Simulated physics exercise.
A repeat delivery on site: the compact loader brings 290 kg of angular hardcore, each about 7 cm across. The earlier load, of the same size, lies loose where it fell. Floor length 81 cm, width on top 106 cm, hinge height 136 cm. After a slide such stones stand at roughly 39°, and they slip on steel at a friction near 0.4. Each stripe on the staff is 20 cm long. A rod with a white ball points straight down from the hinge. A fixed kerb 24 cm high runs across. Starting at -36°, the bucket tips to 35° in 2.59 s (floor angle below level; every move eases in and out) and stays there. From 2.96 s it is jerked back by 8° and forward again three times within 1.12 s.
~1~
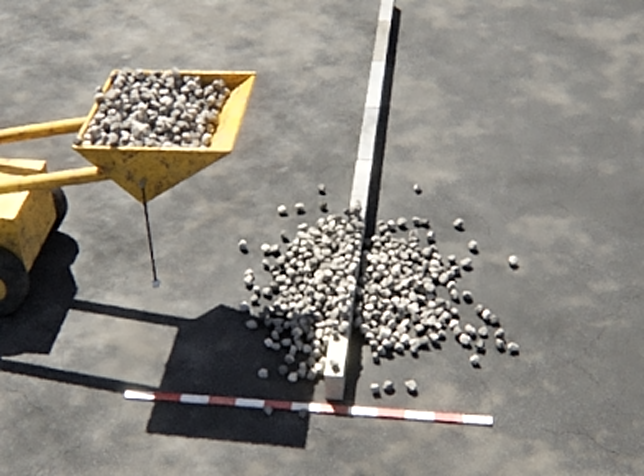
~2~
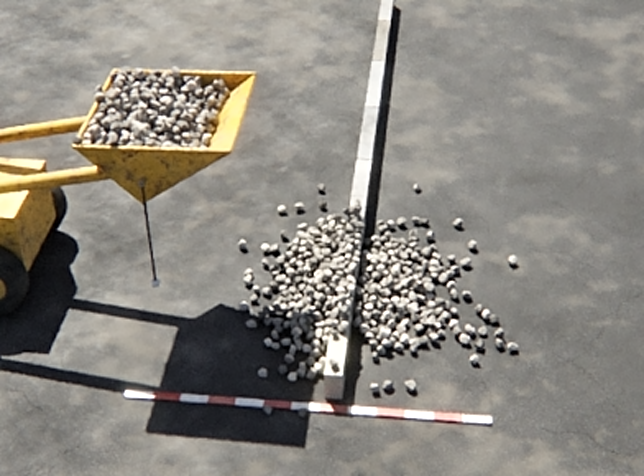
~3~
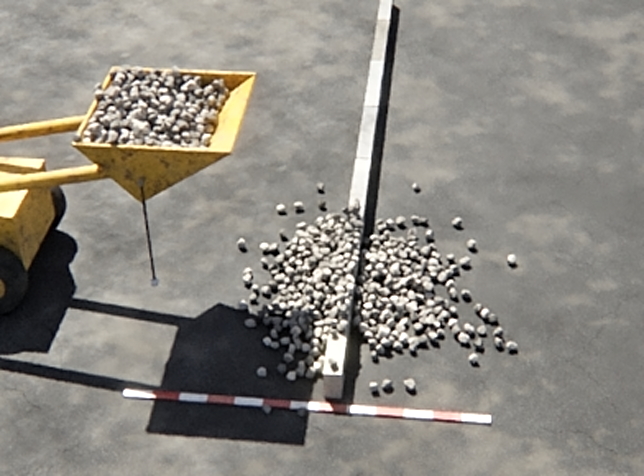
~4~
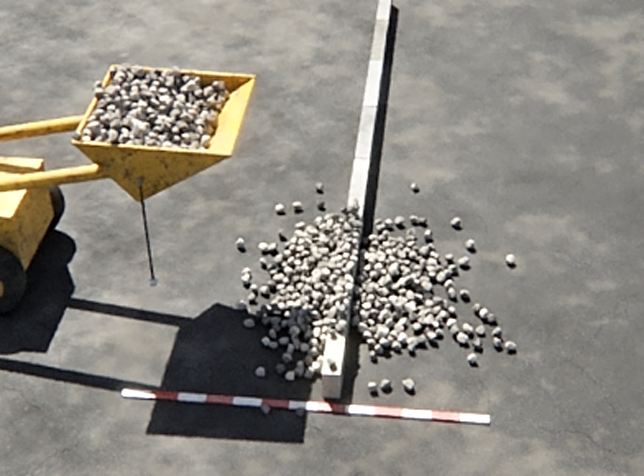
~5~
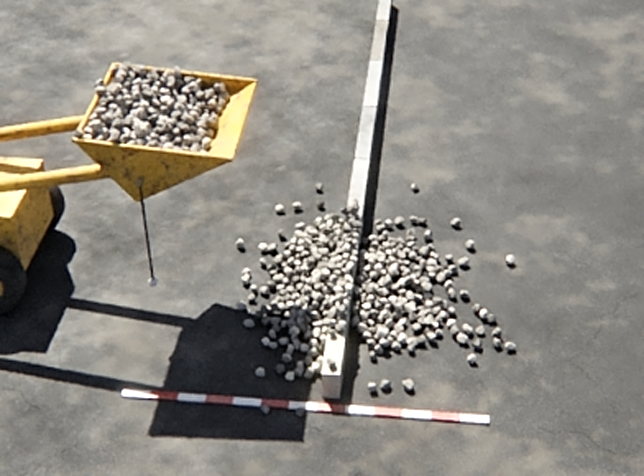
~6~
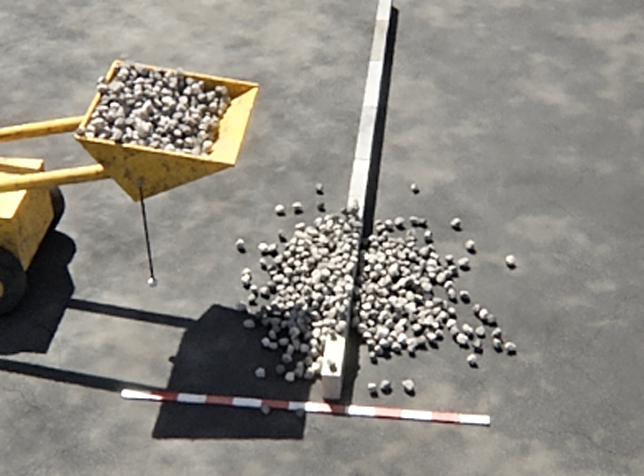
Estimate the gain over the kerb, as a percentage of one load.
Close to 1 parts in a hundred.
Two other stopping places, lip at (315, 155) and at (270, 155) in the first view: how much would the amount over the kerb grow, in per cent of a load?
First some 70, then 10 per cent.
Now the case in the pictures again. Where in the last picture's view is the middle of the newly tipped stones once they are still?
Near (280, 272).
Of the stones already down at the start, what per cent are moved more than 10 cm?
About 0 per cent.
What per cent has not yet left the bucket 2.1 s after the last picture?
About 30 per cent.
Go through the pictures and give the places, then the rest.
The bucket is at -36°, its lip at (231, 152); the top of the load is at (132, 80). The earlier load is highest near (349, 249), 33 cm above ground level, 62 % on this side of the kerb, 38 % over the kerb, in the first picture.
The bucket is at -36°, its lip at (231, 152); the top of the load is at (132, 80), in the second picture.
The bucket is at -34°, its lip at (231, 153); the top of the load is at (125, 80), in the third picture.
The bucket is at -32°, its lip at (231, 156); the top of the load is at (117, 80), in the fourth picture.
The bucket is at -30°, its lip at (232, 159); the top of the load is at (116, 80), in the fifth picture.
Lip at (234, 165), floor tilted -26°, highest stones at (118, 79), in the sixth picture.
Then, 1.3 s after the last picture the floor is at 24°; in per cent of one load, 99 in the bucket, 63 on this side of the kerb, 38 over the kerb; the foremost stones are at (494, 319).
Then, 2.1 s after the last picture the floor is at 35°; in per cent of one load, 30 in the bucket, 132 on this side of the kerb, 38 over the kerb; the foremost stones are at (494, 319).
Then, 3.9 s after the last picture the floor is at 35°; in per cent of one load, 0 in the bucket, 162 on this side of the kerb, 39 over the kerb; the foremost stones are at (494, 319).
Then, 6.5 s after the last picture the floor is at 35°; in per cent of one load, 0 in the bucket, 162 on this side of the kerb, 39 over the kerb; the foremost stones are at (494, 319). Net gain over the kerb, 1.
